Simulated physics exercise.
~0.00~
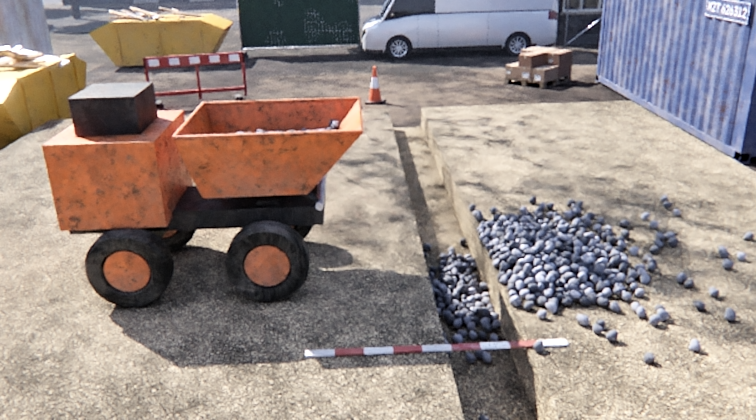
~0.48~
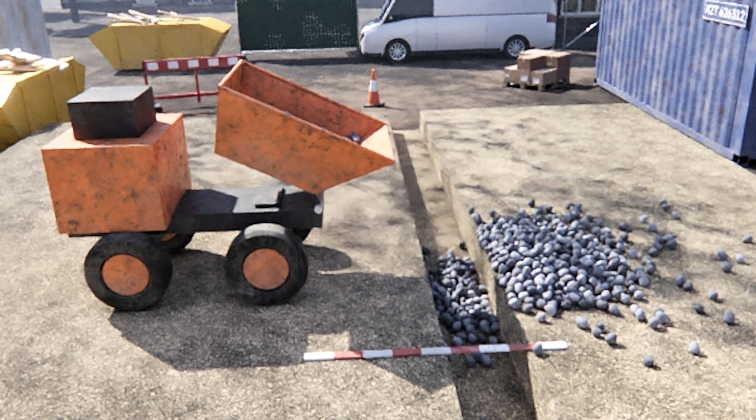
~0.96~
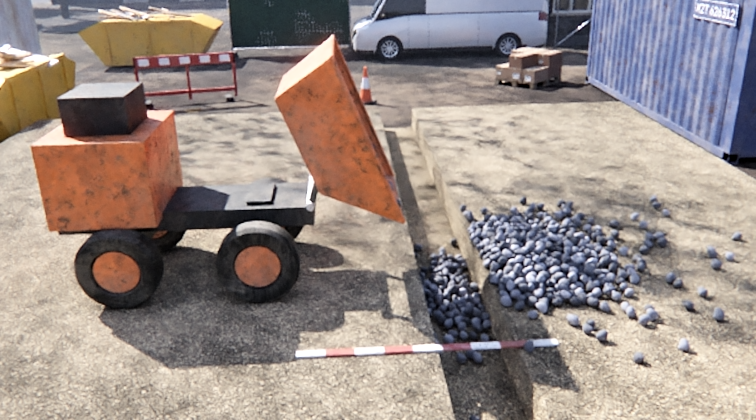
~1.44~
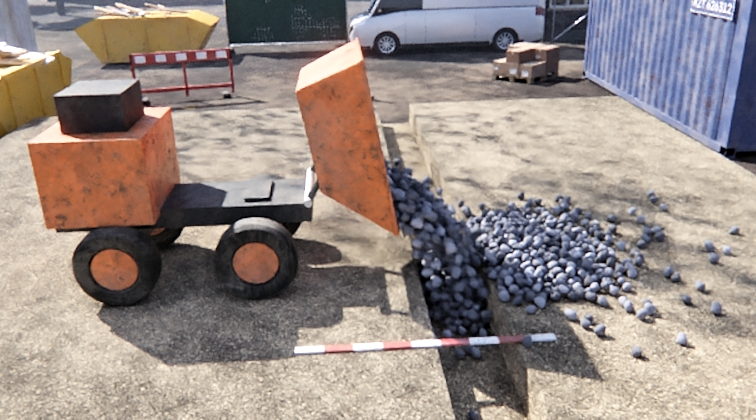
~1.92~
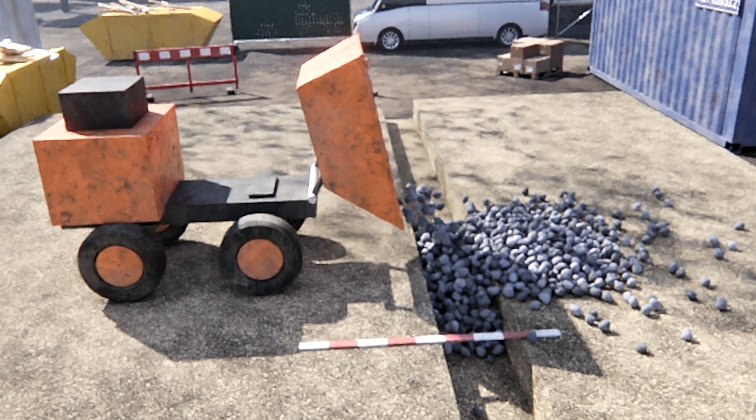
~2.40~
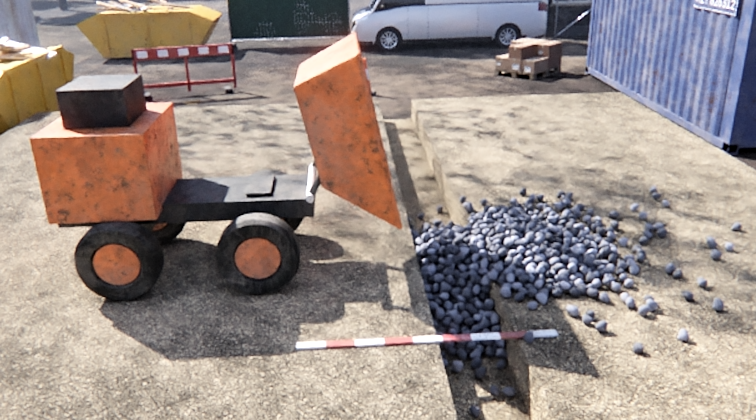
An orange dumper with black wheels and a black block on top stands at the left of a sunlit concrete yard, seen from slightly above its side by a gently swaying camera. To its right a narrow trench crosses the ground, with grey stones partly in it and spread beyond, and a red and white striped pole lies across the near end. A white van, yellow skips and a blue container stand behind. The orange skip tips steeply towards the trench, and dark stones pour from it. They settle, heaping the trench with stones beside the earlier pile, while the skip stays raised.
